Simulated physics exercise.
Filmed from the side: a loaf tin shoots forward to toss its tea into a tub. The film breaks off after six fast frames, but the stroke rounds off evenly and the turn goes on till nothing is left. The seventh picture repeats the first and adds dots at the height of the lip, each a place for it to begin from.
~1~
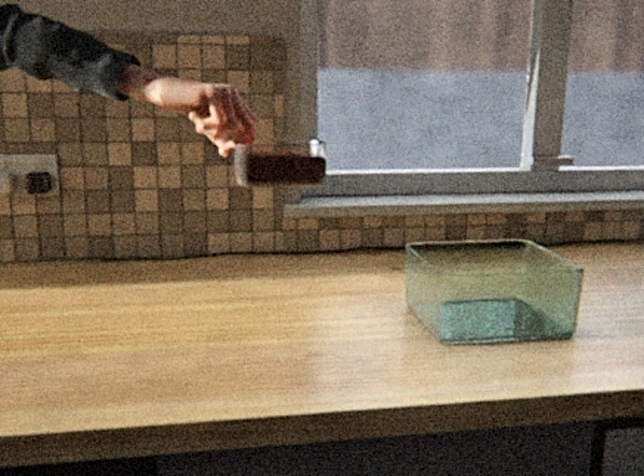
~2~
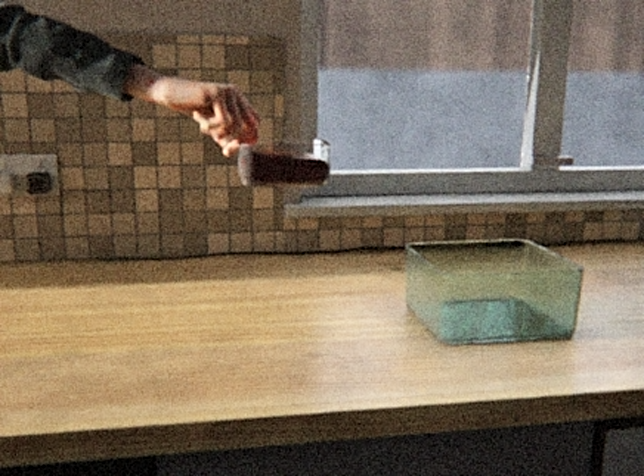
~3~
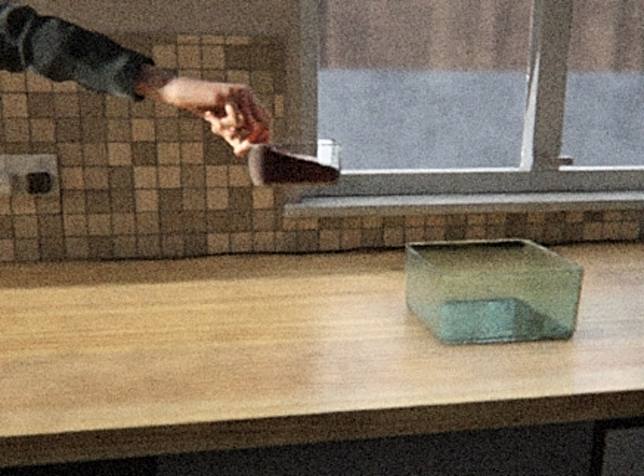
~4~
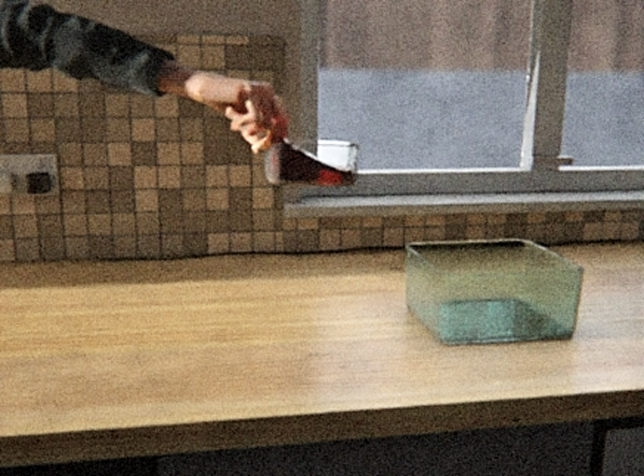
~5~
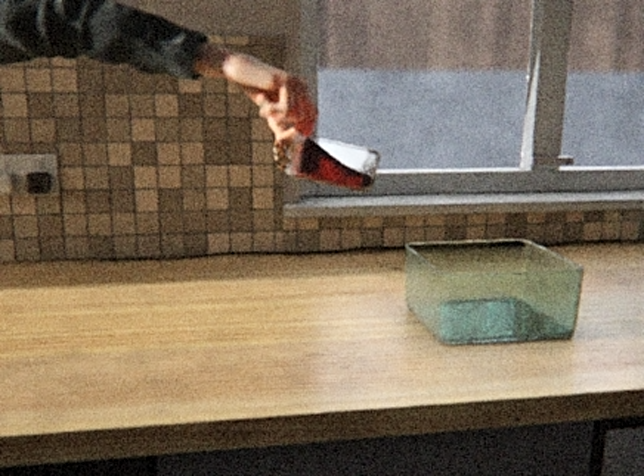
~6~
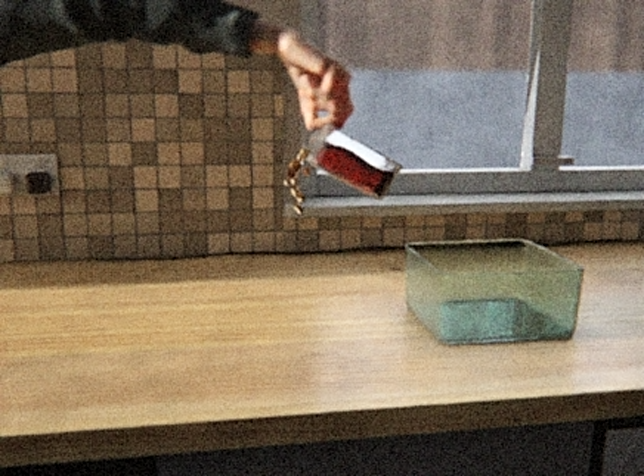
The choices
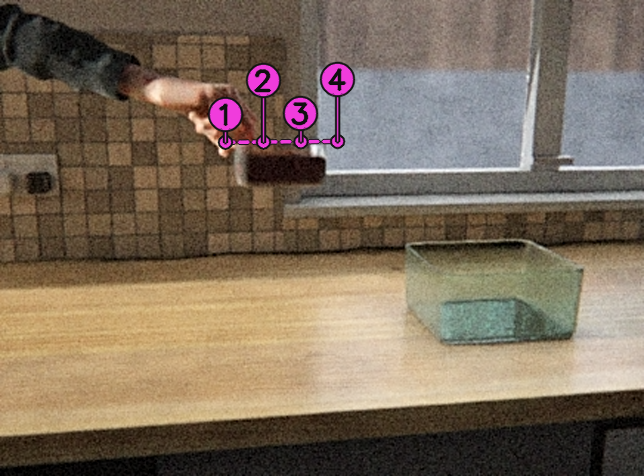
A hand in a dark sleeve holds a small, clear-sided tin of dark reddish tea at upper left, above a pale wooden counter seen from the side. Behind are brown mosaic tiles, a wall socket and a window, with a greenish glass tub standing at right. The arm moves the tin rightward and slightly down, tilting it increasingly, while brown drops trail below its left end and the camera stays still.
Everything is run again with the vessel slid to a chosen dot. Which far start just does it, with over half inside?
The limit is 2.
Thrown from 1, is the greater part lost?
Yes.
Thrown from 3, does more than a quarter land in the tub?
Yes, clearly.
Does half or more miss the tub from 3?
No.
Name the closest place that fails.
1 it is.
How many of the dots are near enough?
Three.
On the marked copy, 1 at (225, 142); 2 at (263, 142); 3 at (300, 141); 4 at (337, 141).
Choosing 1, about 35 % lands in the tub, 61 % falls short and 4 % goes beside or beyond.
Choosing 2, about 63 % lands in the tub, 28 % falls short and 9 % goes beside or beyond.
Choosing 3, about 75 % lands in the tub, 17 % falls short and 8 % goes beside or beyond.
Choosing 4, about 89 % lands in the tub, 6 % falls short and 6 % goes beside or beyond.
